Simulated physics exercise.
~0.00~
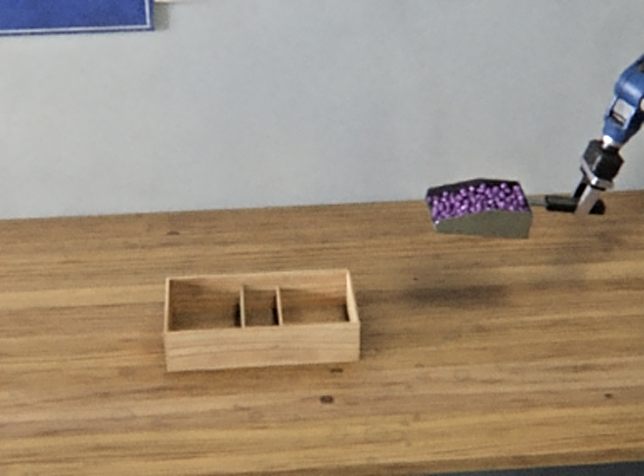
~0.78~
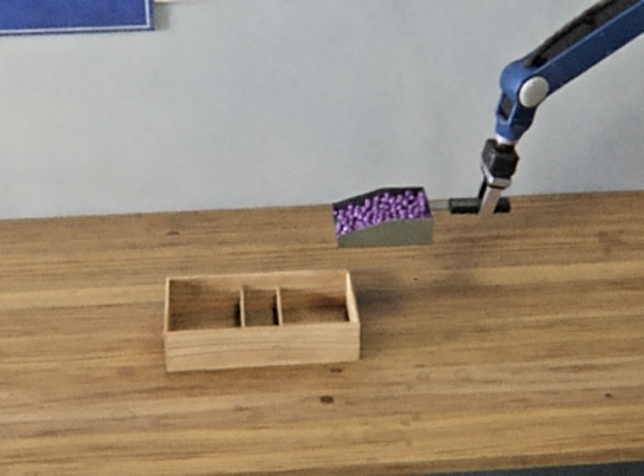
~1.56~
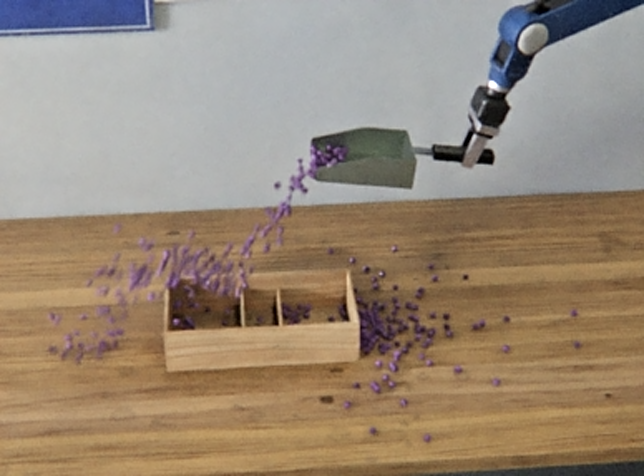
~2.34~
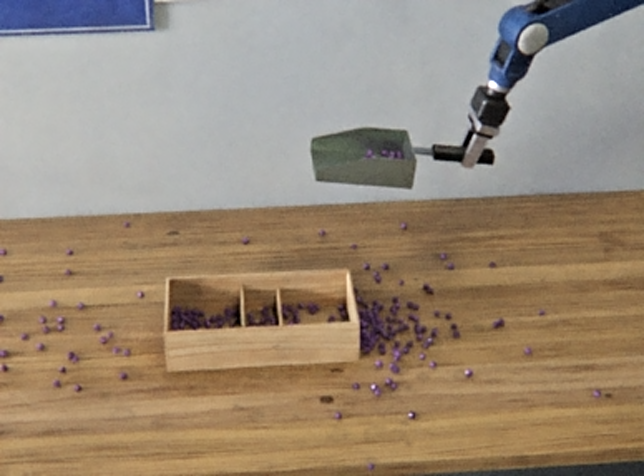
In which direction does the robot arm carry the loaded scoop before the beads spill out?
The arm carries the scoop to the left, toward the wooden box.
